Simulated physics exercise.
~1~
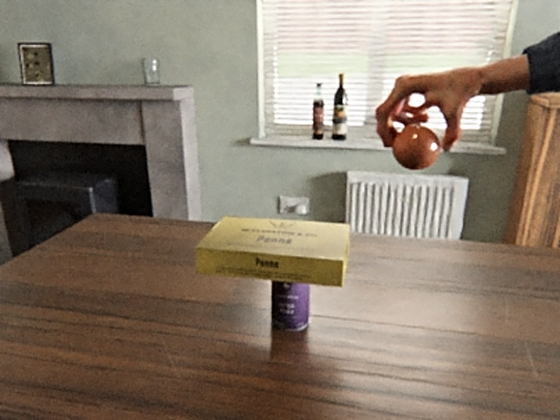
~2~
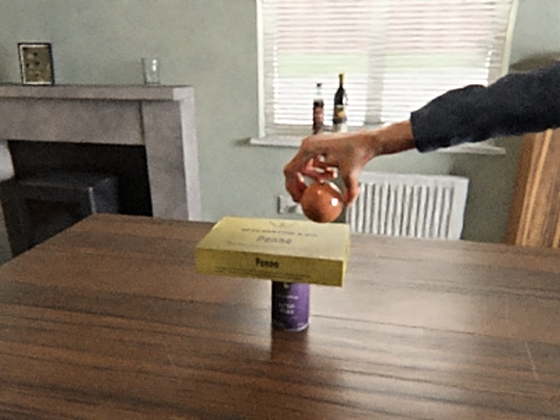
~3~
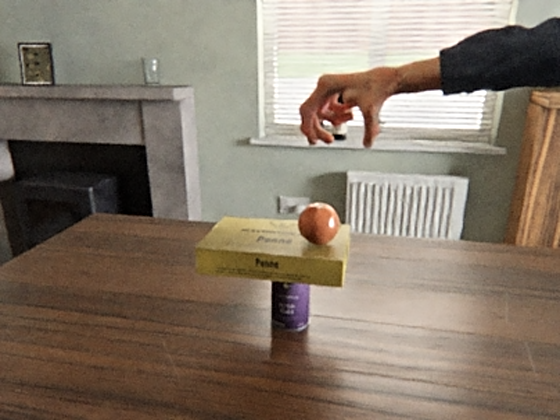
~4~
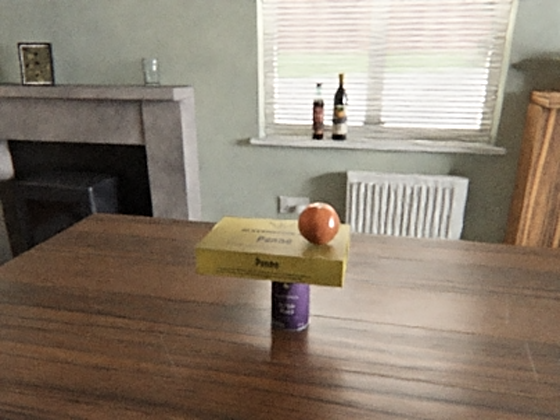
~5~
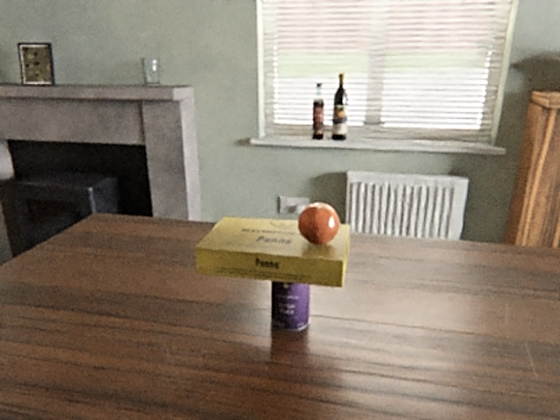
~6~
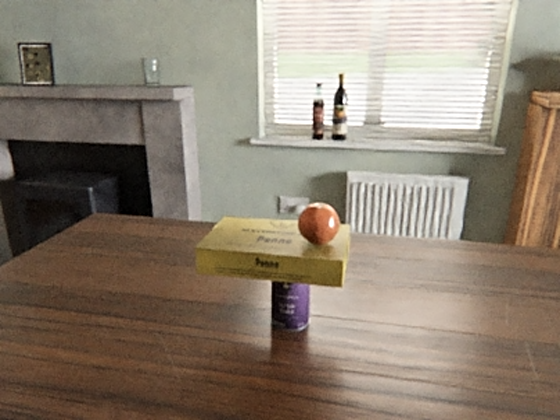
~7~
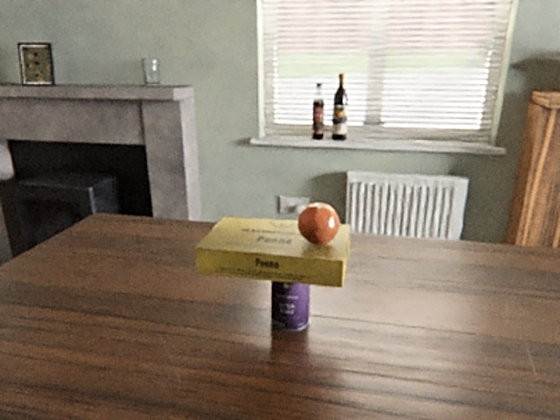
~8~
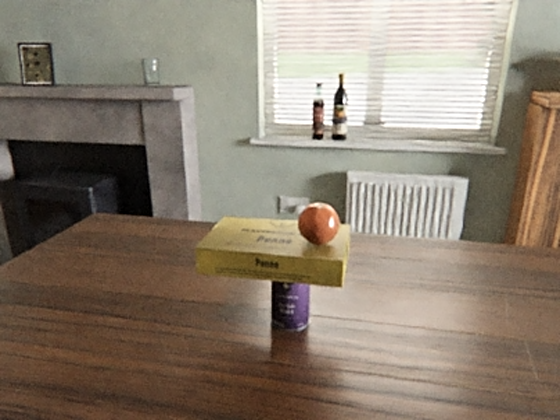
In the video, a hand lowers an orange tomato onto the right side of a yellow packet balanced on a purple tin on a wooden table, then lets go and withdraws. The tomato stays where it was placed, and the stack remains upright and still.
